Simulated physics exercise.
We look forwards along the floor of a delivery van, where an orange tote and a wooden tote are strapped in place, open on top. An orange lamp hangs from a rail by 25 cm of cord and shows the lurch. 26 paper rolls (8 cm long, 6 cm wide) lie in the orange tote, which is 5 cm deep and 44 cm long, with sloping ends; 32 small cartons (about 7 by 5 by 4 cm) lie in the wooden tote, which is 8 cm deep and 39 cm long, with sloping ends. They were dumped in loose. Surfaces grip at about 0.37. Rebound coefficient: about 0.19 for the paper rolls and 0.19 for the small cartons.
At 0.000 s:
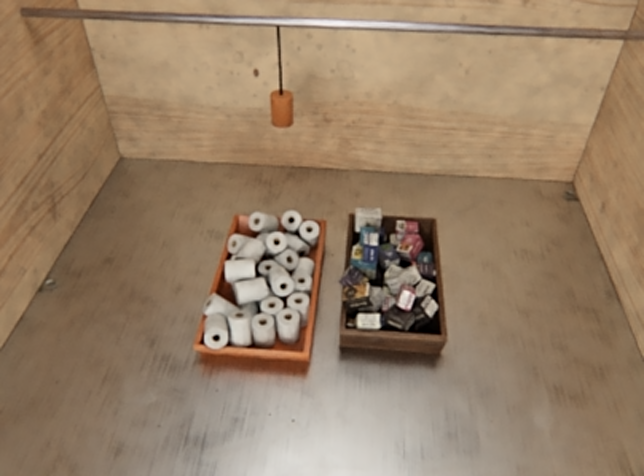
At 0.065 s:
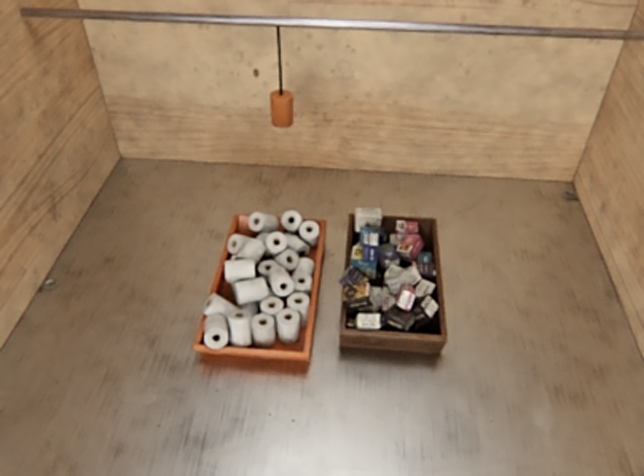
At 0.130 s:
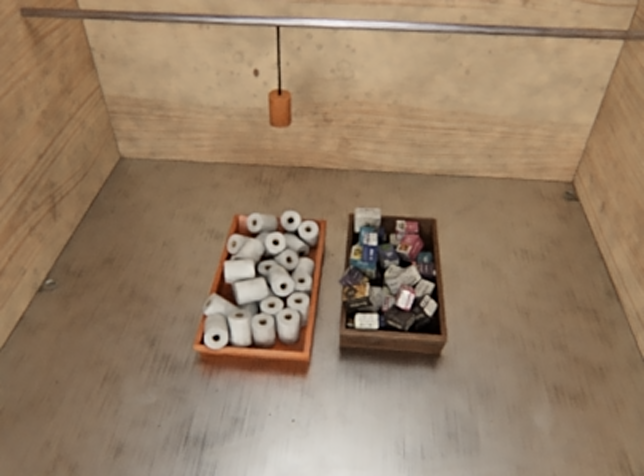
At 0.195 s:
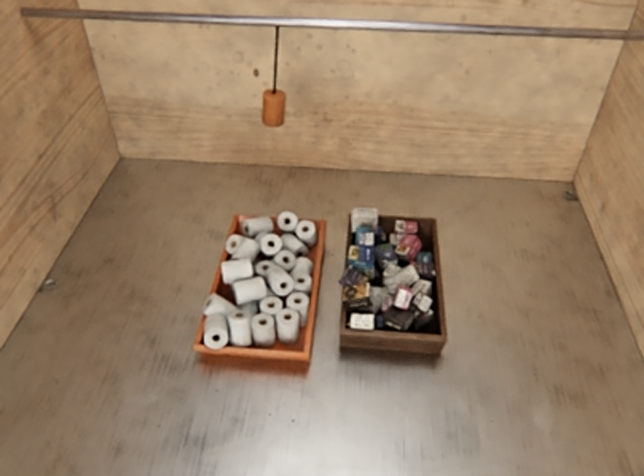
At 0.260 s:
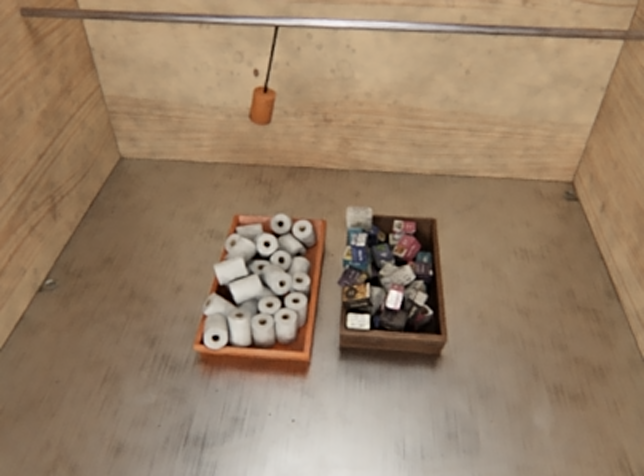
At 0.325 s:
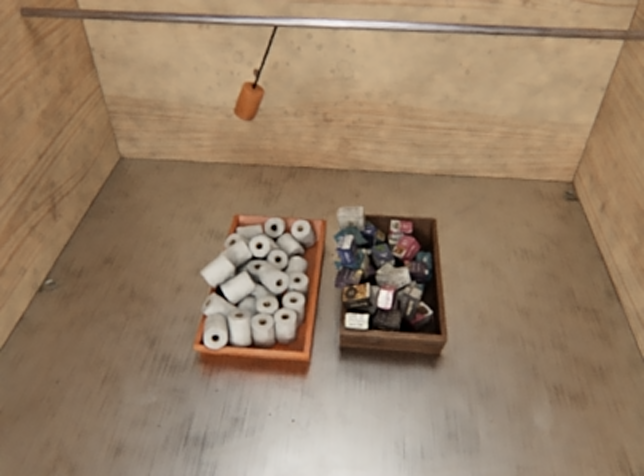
An orange lamp hanging from a rail hung still, then swung out to the left, while the white rolls and small cartons shifted slightly leftward inside their two totes, which stayed put.
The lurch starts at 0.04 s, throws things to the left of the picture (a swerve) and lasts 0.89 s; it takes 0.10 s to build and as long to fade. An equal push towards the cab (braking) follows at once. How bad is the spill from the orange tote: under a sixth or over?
The orange tote loses fewer than one in six of its paper rolls.
After 0.61 s, the orange tote is down by 1 of 26 and the wooden tote is down by 5 of 32.
After 0.96 s, the orange tote is down by 2 of 26 and the wooden tote is down by 5 of 32.
After 1.45 s, the orange tote is down by 2 of 26 and the wooden tote is down by 5 of 32.
When it is over (at 2.08 s), the orange tote is down by 2 of 26 and the wooden tote is down by 5 of 32. Asked share, 2 of 26, 8 per cent.
